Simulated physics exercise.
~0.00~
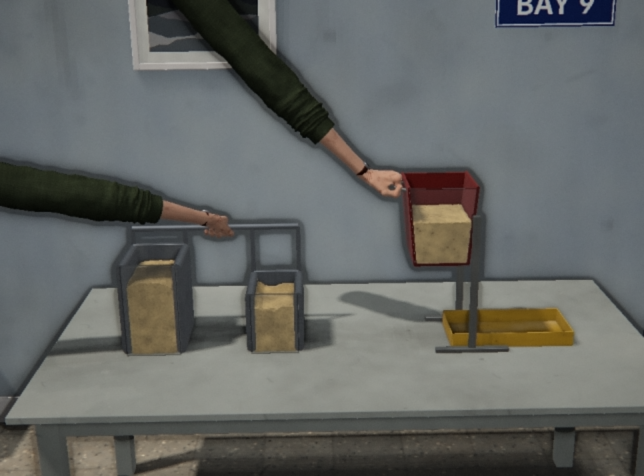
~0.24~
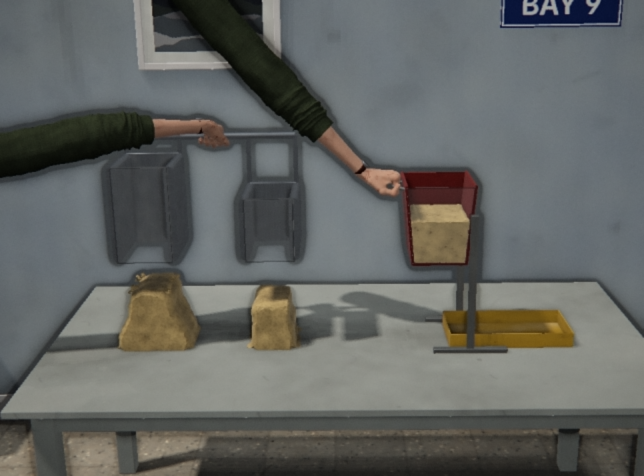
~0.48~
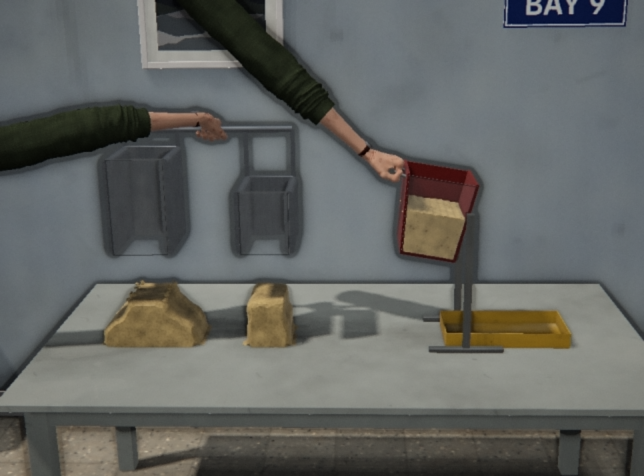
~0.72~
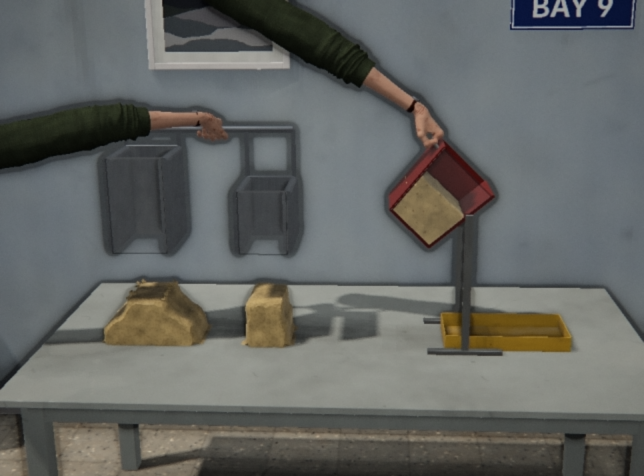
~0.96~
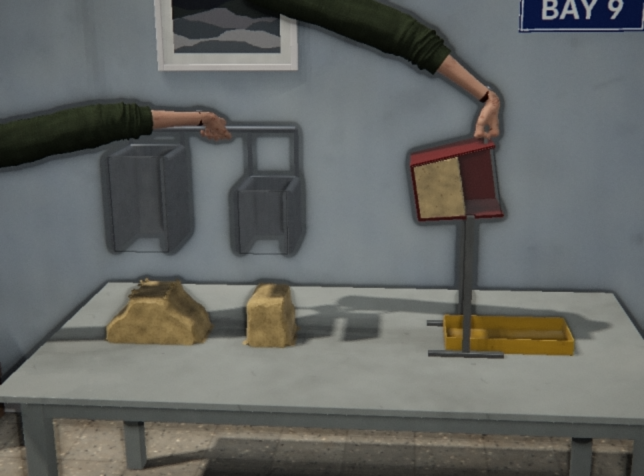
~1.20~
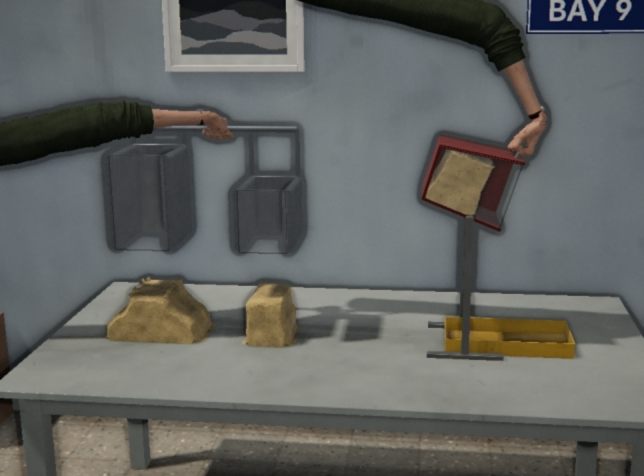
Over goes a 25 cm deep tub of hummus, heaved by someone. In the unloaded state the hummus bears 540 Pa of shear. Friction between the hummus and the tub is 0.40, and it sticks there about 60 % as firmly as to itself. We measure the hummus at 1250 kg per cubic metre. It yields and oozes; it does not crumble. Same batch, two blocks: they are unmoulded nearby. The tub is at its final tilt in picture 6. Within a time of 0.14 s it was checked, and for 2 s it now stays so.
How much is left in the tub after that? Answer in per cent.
About 0 %.
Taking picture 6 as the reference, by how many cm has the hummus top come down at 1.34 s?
Roughly 5 cm.
After 1.34 s, the tub is at 107 degrees and holds 100 %.
After 1.51 s, the tub is at 107 degrees and holds 57 %.
After 1.68 s, the tub is at 107 degrees and holds 12 %.
After 1.85 s, the tub is at 107 degrees and holds 0 %.
After 3.20 s, the tub is at 107 degrees and holds 0 %.
